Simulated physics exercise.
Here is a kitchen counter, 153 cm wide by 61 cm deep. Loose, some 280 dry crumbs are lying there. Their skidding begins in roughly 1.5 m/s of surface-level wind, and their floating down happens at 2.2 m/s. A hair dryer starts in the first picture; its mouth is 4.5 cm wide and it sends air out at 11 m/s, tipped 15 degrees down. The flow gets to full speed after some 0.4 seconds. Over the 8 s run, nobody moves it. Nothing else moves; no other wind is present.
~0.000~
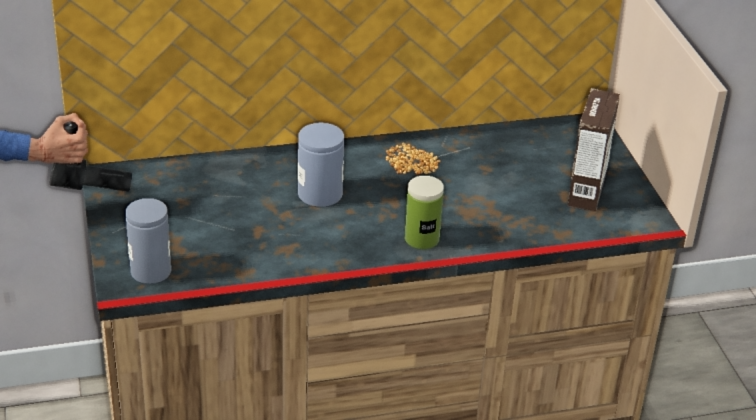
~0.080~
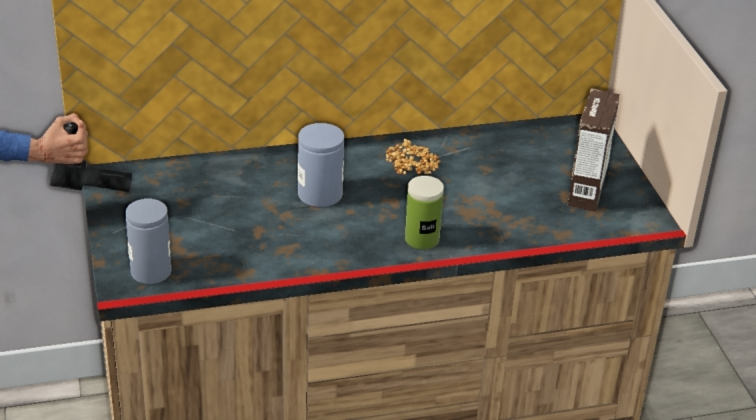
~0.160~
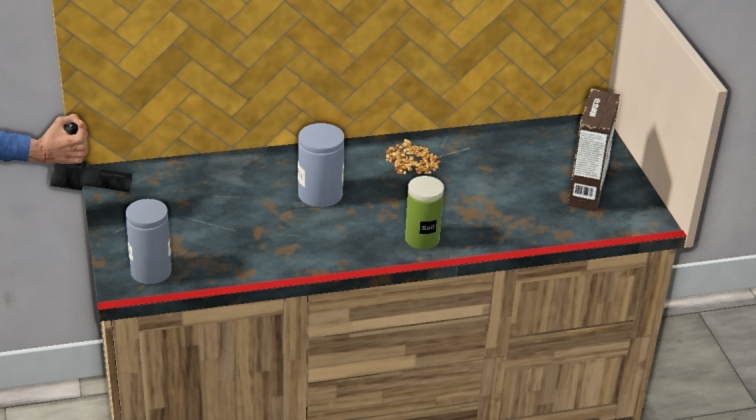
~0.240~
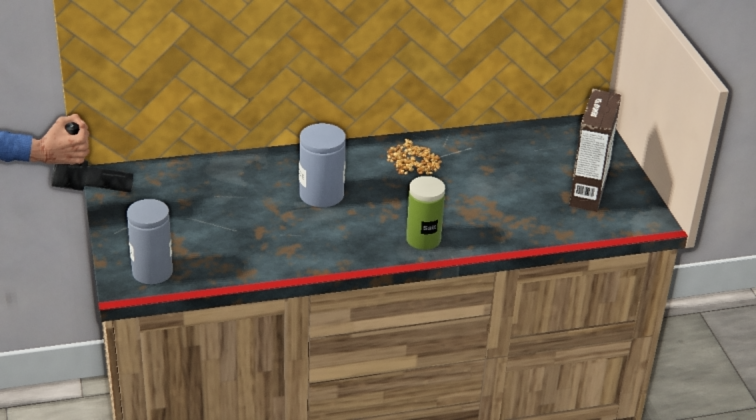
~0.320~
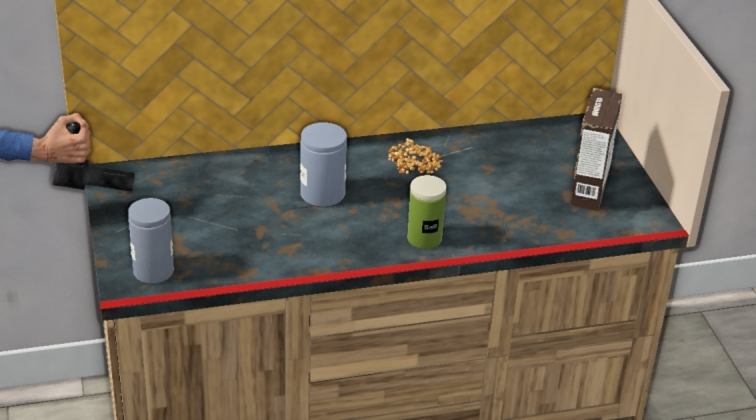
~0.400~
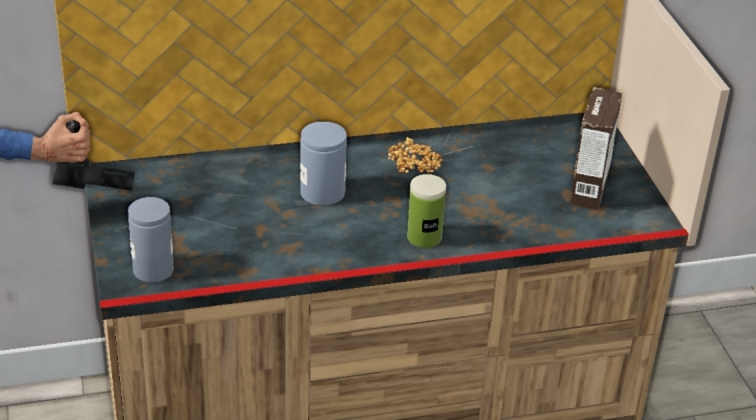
On a dark kitchen counter with a red front edge, a hand at the left holds a black hair dryer toward three lidded jars, a heap of dry crumbs and a brown carton, and nothing visibly moves.
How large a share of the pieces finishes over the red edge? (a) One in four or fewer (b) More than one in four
The answer is a.
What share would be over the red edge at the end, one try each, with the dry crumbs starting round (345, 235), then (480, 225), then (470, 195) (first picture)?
It goes 90 %, then 1 %, then 0 %.
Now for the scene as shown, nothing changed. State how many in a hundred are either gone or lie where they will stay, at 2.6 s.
50 %.
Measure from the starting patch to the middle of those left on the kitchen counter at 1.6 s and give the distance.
Roughly 5 cm.
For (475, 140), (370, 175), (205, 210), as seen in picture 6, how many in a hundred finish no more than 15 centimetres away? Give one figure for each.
Taking the spots one by one, around 15 %, 30 % and 0 %.
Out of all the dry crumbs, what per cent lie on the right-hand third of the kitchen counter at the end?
Roughly 40 in a hundred.
After 1.6 s, 0 % are over the red edge; the middle of those still in play is near (431, 158); 39 % have settled or left.
After 2.6 s, 0 % are over the red edge; the middle of those still in play is near (431, 158); 45 % have settled or left.
After 4.4 s, 0 % are over the red edge; the middle of those still in play is near (433, 156); 48 % have settled or left.
After 8.0 s, at the end, 1 % are over the red edge; the middle of those still in play is near (433, 156).
